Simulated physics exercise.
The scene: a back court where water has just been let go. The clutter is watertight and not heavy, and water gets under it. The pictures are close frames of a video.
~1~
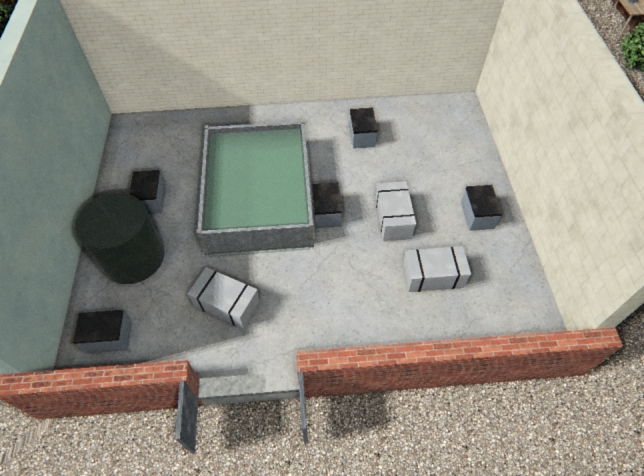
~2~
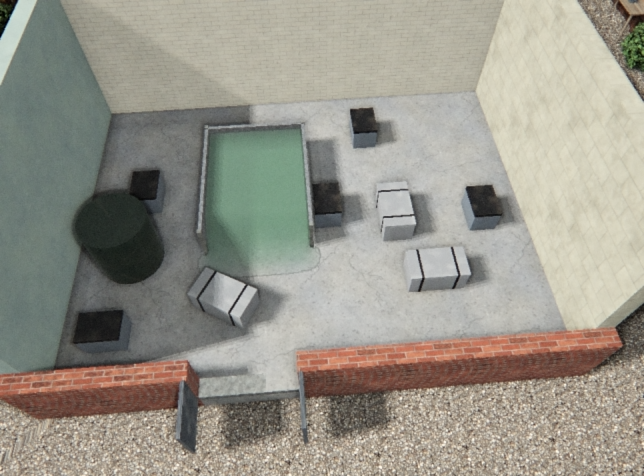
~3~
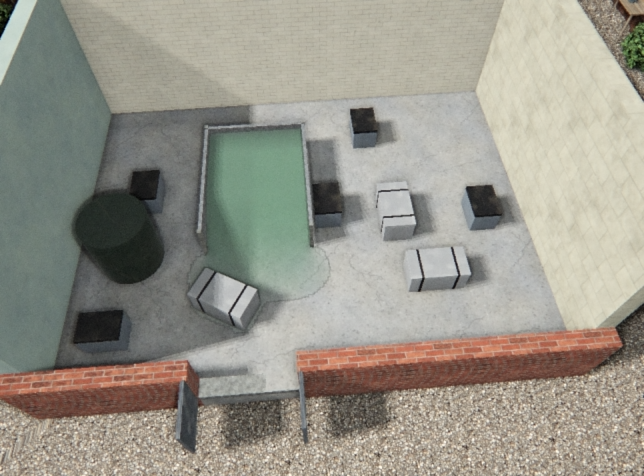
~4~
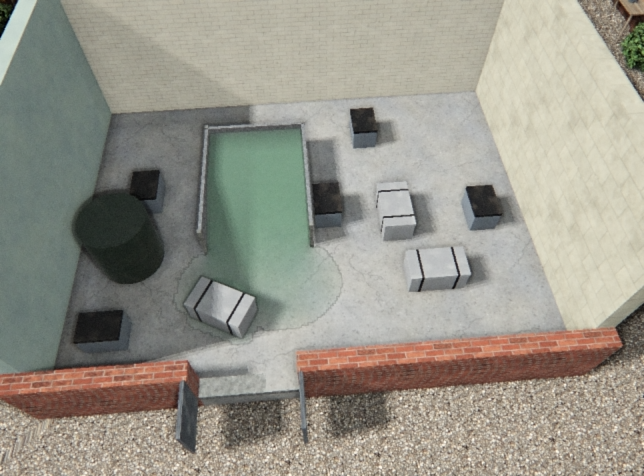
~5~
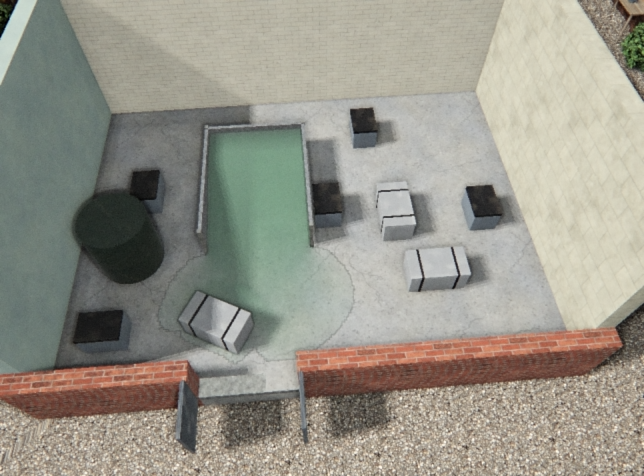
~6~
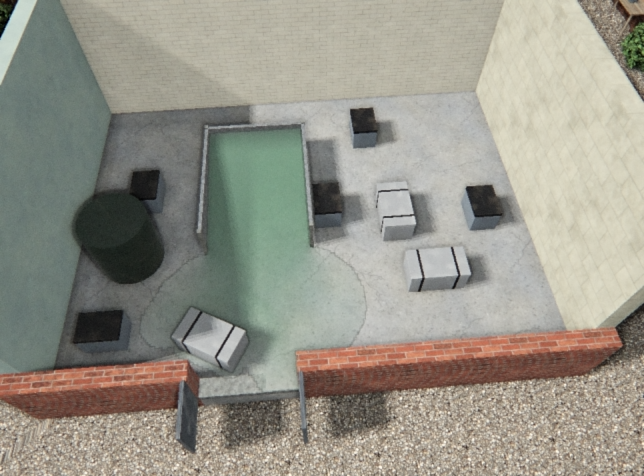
Greenish water spread out from the open near end of a raised pool across the grey courtyard, and a pale strapped chest in its path slid a short way toward the front brick wall.
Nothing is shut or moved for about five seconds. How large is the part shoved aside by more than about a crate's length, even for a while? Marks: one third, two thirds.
It is less than a third.
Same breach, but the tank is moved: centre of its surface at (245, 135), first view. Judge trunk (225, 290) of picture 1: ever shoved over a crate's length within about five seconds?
Answer: Shifted that much.
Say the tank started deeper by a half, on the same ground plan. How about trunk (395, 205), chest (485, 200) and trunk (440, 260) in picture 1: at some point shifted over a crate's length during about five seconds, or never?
In that order: No, shifted that much, no.
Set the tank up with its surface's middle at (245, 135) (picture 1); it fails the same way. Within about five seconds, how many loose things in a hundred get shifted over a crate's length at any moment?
About 20 per cent.
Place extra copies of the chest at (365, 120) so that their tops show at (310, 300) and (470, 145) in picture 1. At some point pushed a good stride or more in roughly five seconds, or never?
As listed: Shifted that much, under that.
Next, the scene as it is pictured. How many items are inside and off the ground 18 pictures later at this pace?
That makes 2.
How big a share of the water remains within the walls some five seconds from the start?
About 64 per cent.
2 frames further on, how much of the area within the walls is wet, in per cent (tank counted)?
I make it 25 per cent.
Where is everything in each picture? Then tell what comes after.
A trunk at (223, 292) rests on the ground; a chest at (327, 197), on the bottom; 0 of 8 have shifted, in the first frame.
A trunk at (223, 292), on the bottom; a chest at (327, 197) rests on the ground; 0 of 8 have shifted, in the second frame.
A trunk at (223, 292) rests on the ground; a chest at (327, 197), on the bottom; 0 of 8 have shifted, in the third frame.
A trunk at (220, 301) rests on the ground, close to its start; a chest at (327, 197), on the bottom; 1 of 8 have shifted, in the fourth frame.
A trunk at (215, 316) rests on the ground, a stride from its start; a chest at (327, 197), on the bottom; 1 of 8 have shifted, in the fifth frame.
A trunk at (209, 334), on the bottom, a stride from its start; a chest at (327, 197) rests on the ground; 1 of 8 have shifted, in the sixth frame.
A moment on, 1 of 8 are well off their spots; 0 afloat.
Next, 1 of 8 are well off their spots; 2 afloat.
Later, 2 of 8 are well off their spots; 2 afloat.
In the end, 2 of 8 are well off their spots, and 2 have been at some point; 2 afloat.
